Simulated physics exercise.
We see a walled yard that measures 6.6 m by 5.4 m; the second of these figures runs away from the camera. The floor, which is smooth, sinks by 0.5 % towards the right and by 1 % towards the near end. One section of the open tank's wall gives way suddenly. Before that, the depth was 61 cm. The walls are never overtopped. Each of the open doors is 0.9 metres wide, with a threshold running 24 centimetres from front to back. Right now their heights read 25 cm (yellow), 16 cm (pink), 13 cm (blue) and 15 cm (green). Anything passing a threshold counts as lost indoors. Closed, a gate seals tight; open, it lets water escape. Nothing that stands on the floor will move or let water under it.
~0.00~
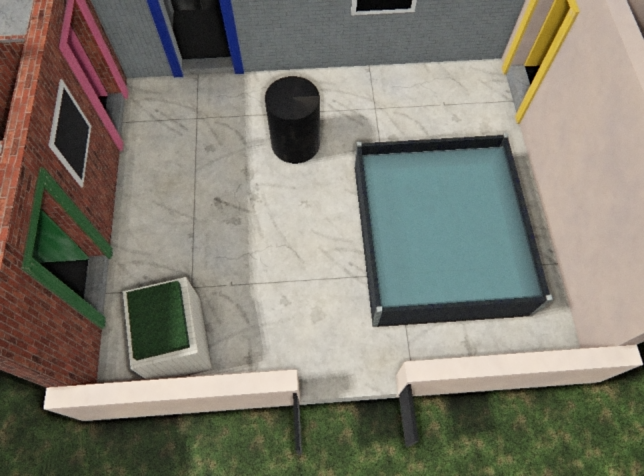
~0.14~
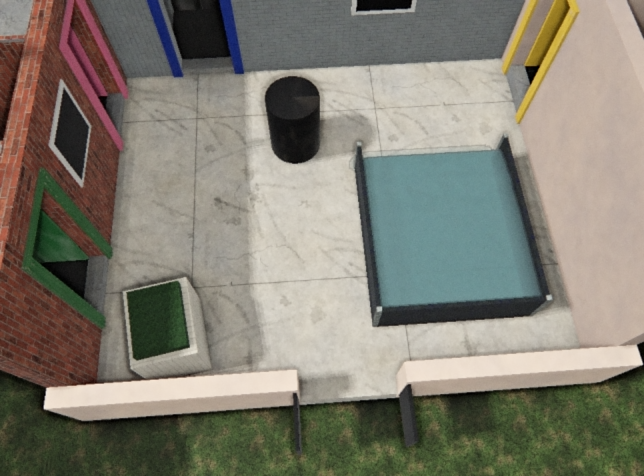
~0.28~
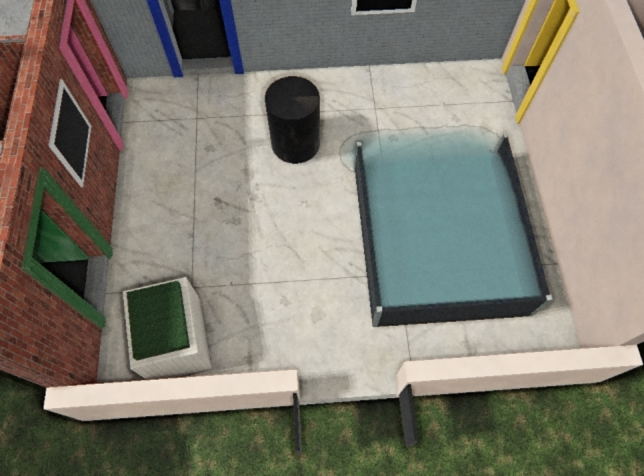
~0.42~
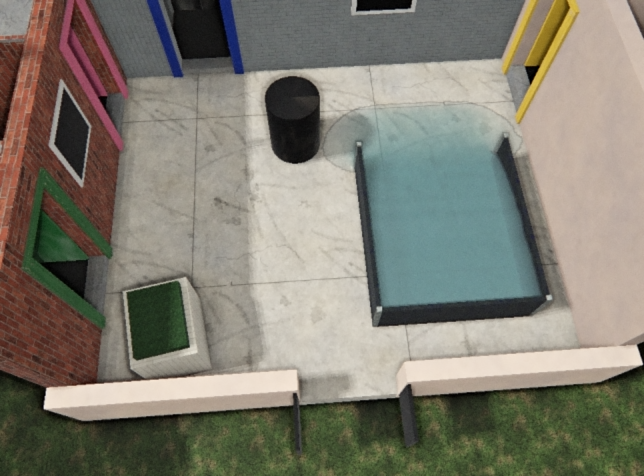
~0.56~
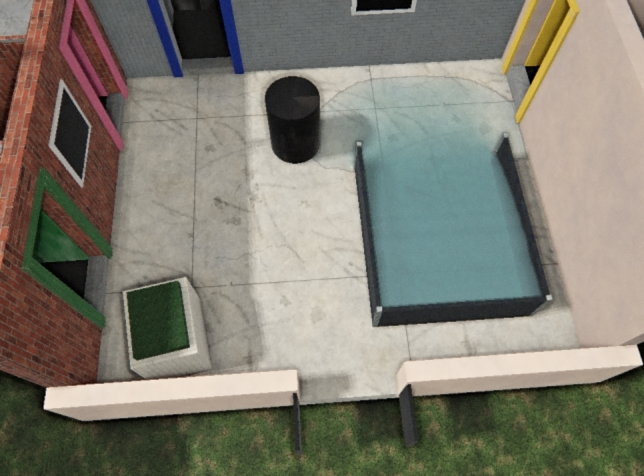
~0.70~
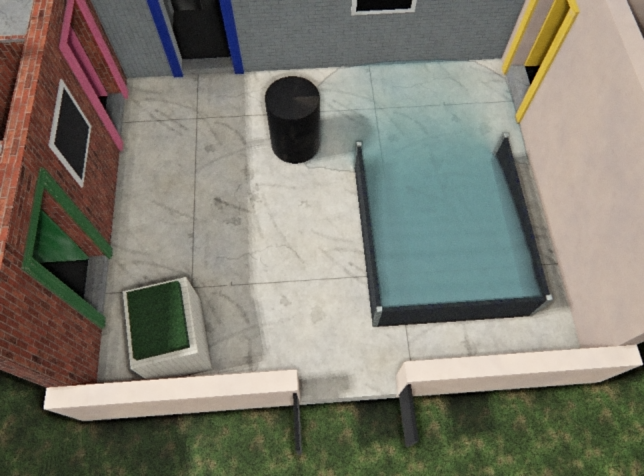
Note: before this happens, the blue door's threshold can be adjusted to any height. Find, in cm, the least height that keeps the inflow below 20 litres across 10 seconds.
The least height is about 6 cm.
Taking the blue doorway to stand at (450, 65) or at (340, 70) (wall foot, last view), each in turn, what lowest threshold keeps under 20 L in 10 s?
34 and 25 cm.
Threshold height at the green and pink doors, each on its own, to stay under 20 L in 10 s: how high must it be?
You'd want some 10.5 cm at green and some 18 cm at pink.
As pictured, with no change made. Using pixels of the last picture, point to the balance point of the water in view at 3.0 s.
Around (401, 145).
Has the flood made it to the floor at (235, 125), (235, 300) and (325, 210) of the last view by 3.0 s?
First wet through, second bone-dry, third bone-dry.
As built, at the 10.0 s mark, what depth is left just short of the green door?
Some 12.0 cm.
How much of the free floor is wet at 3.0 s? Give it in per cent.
Approximately 45 % of it.
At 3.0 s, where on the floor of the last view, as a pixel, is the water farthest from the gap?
(127, 85).
After 1.4 s water covers 25 % of the floor, deepest (41 cm) near (500, 74); it has not reached the blue door.
After 3.0 s water covers 45 % of the floor, deepest (35 cm) near (498, 66); 9 cm at the blue door, 0 litres in over its 13 cm threshold.
After 10.0 s water covers 95 % of the floor, deepest (15 cm) near (96, 397); 5 cm at the blue door, 0 litres in over its 13 cm threshold.
At the blue door as built, the water arrived by 1.8 s and peaked near 11 cm at 4.4 s.
With a threshold of 4.5 cm, 37 litres would have come in within the 10 s; with 7 cm, 11 litres. So under 20 litres takes about 6 cm.
